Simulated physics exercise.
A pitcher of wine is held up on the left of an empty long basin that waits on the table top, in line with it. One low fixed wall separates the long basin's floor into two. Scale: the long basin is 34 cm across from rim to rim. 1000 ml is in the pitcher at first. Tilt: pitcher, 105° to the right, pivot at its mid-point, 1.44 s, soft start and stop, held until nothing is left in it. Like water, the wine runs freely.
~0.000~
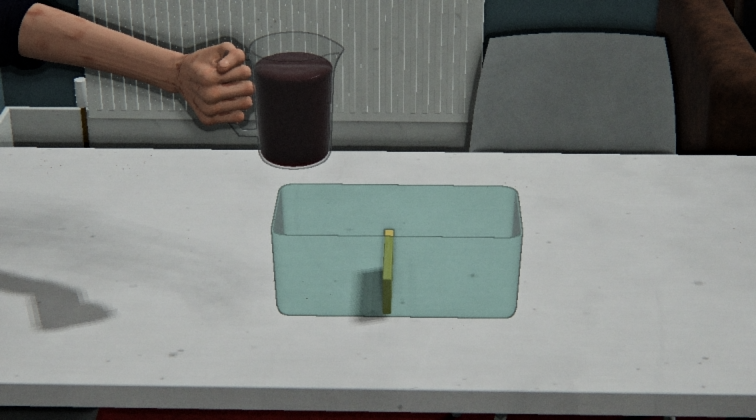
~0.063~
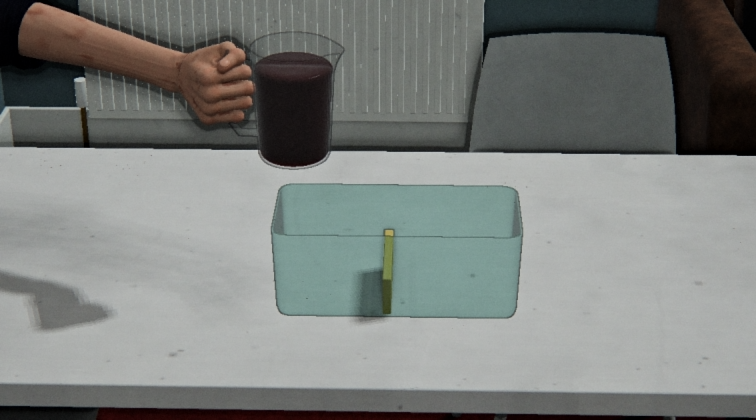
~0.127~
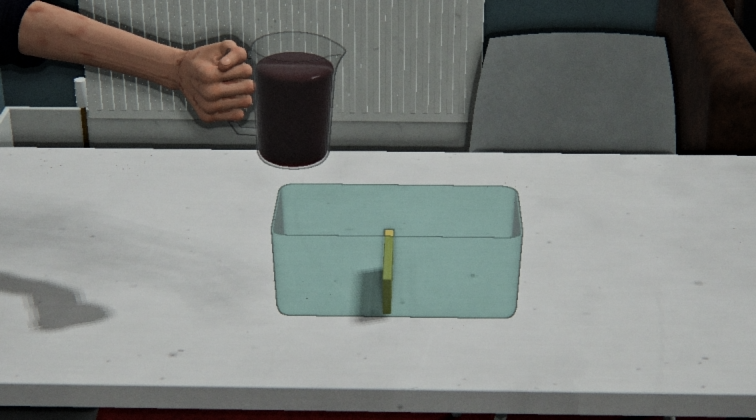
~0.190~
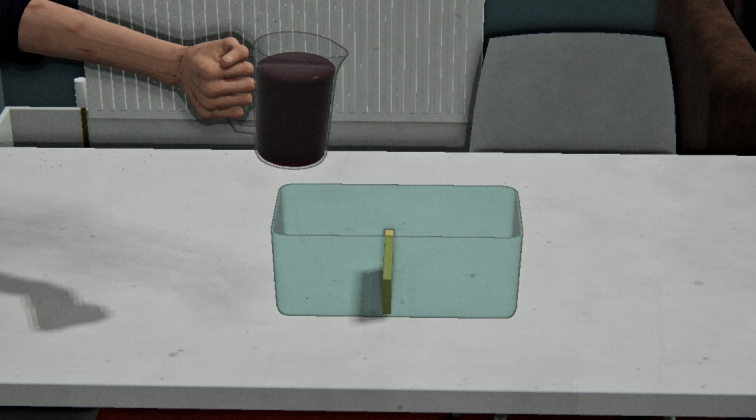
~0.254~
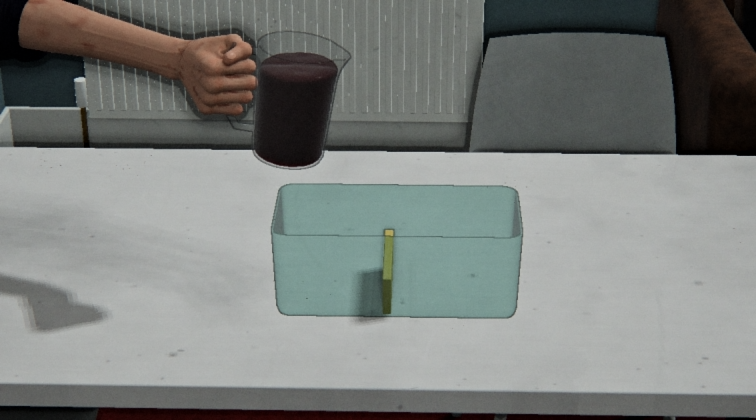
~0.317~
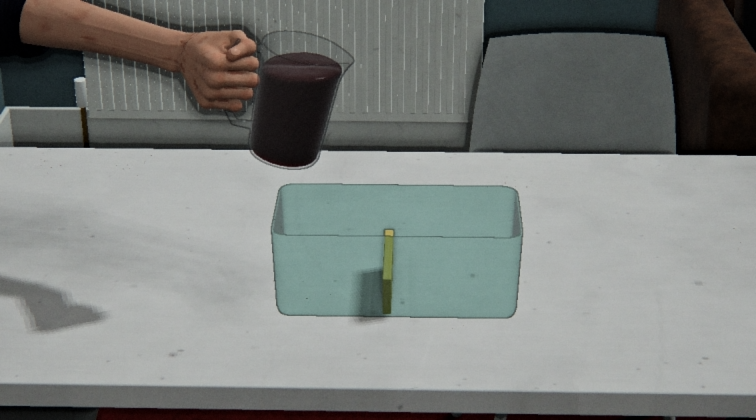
Hand holding a glass pitcher of dark wine, tilting it slightly to the right above an empty long basin on a table.
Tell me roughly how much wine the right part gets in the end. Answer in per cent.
It gets about 97 per cent.
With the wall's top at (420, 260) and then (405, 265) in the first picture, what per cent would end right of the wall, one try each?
It comes to 50 per cent, and then 80 per cent.
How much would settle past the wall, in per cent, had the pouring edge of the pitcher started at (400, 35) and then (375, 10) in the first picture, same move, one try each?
Around 85 per cent first, around 95 per cent next.
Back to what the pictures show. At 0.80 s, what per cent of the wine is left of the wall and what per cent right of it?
Near 0 on the left, 2 on the right.
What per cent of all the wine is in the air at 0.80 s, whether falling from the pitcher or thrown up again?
I'd say close to 10 per cent.
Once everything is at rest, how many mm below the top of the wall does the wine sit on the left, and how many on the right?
Measured: Left around 56 mm, right around 18 mm.
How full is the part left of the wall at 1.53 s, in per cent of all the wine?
The fraction is near 2 percent.
Then, 0.80 s in, the tilt is 62° and 88 per cent is still to pour, 0 is left of the wall and 2 right of it.
Then, 1.16 s in, the tilt is 96° and 41 per cent is still to pour, 0 is left of the wall and 39 right of it.
Then, 1.53 s in, the tilt is 105° and 4 per cent is still to pour, 2 is left of the wall and 89 right of it.
Then, 1.94 s in, the tilt is 105° and 0 per cent is still to pour, 3 is left of the wall and 97 right of it.
Finally, 3 per cent lies left of the wall, 97 right of it and 0 outside.
